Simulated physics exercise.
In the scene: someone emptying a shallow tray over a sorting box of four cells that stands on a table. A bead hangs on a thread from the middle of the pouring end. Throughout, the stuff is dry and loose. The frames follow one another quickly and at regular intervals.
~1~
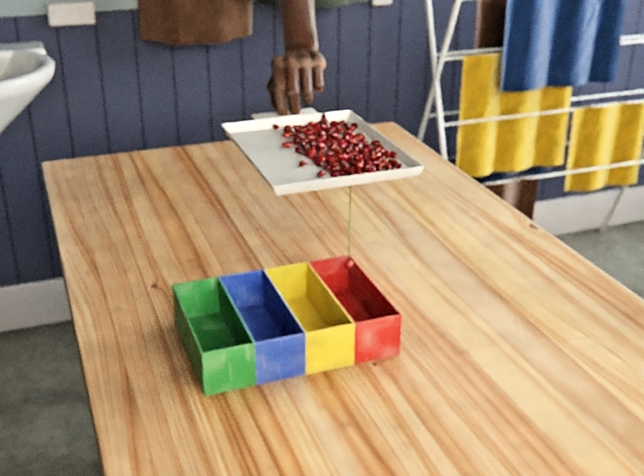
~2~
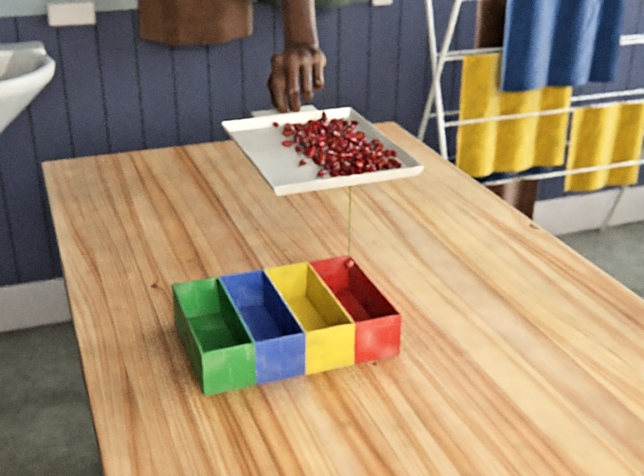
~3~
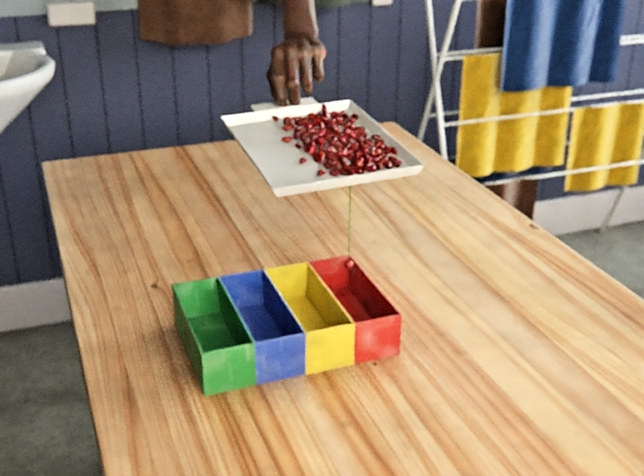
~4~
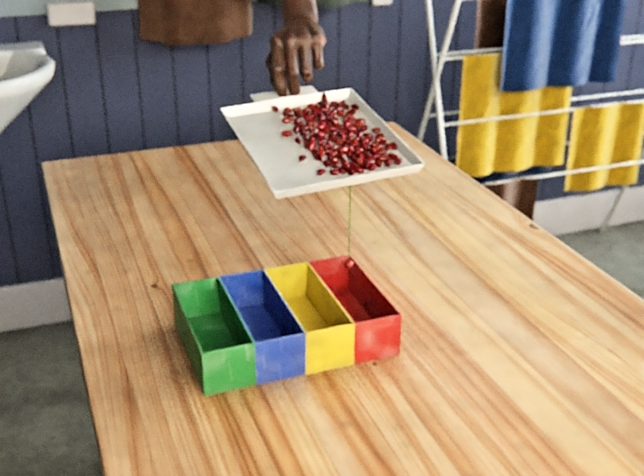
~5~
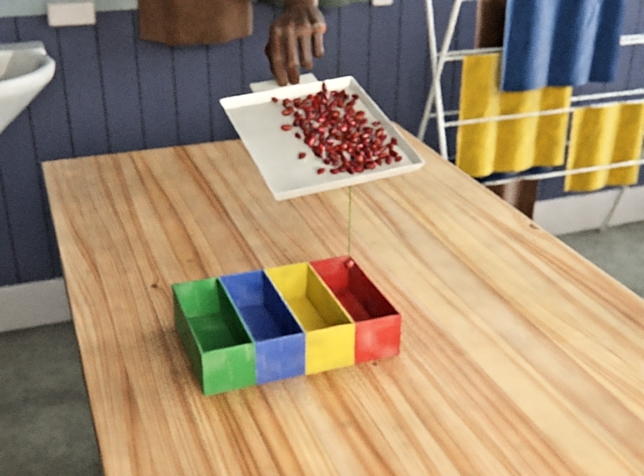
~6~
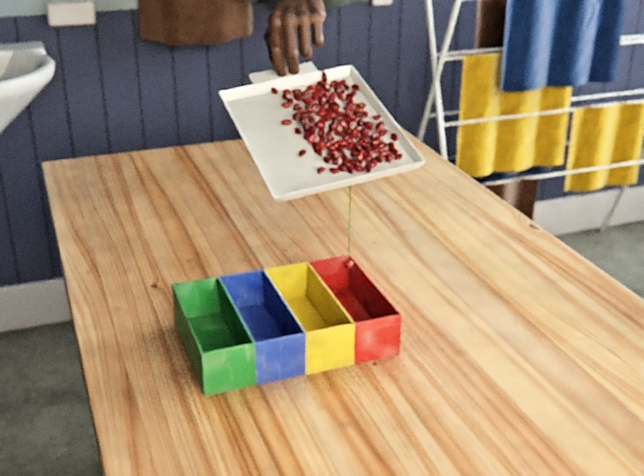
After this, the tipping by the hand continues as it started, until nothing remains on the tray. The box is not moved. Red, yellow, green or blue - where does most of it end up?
Most of it ends up in yellow.
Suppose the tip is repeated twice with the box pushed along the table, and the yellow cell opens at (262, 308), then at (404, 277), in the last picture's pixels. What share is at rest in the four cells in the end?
Try 1: Some 80 %; try 2: Some 50 %.
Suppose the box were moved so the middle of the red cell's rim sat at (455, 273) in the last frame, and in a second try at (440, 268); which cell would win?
The green cell first, the cell in green second.
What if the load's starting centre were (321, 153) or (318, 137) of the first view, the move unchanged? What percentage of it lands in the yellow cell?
It would be about 50 per cent for the first and about 50 per cent for the second.
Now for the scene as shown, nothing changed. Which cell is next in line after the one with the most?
Second: The blue one.
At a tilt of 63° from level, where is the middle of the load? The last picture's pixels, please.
Near (310, 194).
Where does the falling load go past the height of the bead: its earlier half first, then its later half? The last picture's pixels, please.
Around (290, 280) at first; around (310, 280) after that.
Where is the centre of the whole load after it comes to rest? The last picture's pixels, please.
Somewhere around (306, 332) in the final view.
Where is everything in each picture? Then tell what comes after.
In the first picture, corners of the pouring end at (277, 184) and (418, 165), level; middle of the load at (342, 146), kidney beans; bead on its thread at (349, 264); green cell at (229, 365); blue cell at (281, 355); yellow cell at (330, 345); red cell at (377, 335).
In the second picture, corners of the pouring end at (277, 185) and (418, 165), level; middle of the load at (342, 145).
In the third picture, corners of the pouring end at (277, 187) and (418, 164), tipped barely, lowest at the left corner; middle of the load at (342, 141).
In the fourth picture, corners of the pouring end at (277, 189) and (418, 163), tipped a little, lowest at the left corner; middle of the load at (342, 135).
In the fifth picture, corners of the pouring end at (277, 191) and (419, 161), tipped a little, lowest at the left corner; middle of the load at (342, 129).
In the sixth picture, corners of the pouring end at (277, 194) and (419, 160), tipped clearly, lowest at the left corner; middle of the load at (343, 124); green cell at (229, 365); blue cell at (281, 355); yellow cell at (330, 345); red cell at (377, 335).
Soon after the last picture, tray tipped steeply; about two thirds on the tray; a small part in the blue cell; a small part in the yellow cell; about a quarter falling or outside the box.
A little later, tray tipped past a quarter turn; about half in the yellow cell; about a third in the blue cell; about a quarter in the red cell; a stray few falling or outside the box.
Later still, tray tipped past a quarter turn; about half in the yellow cell; about a third in the blue cell; about a quarter in the red cell; a stray few falling or outside the box.
At rest, tray tipped past a quarter turn; about half in the yellow cell; about a third in the blue cell; about a quarter in the red cell; none in the green cell; a stray few outside the box.
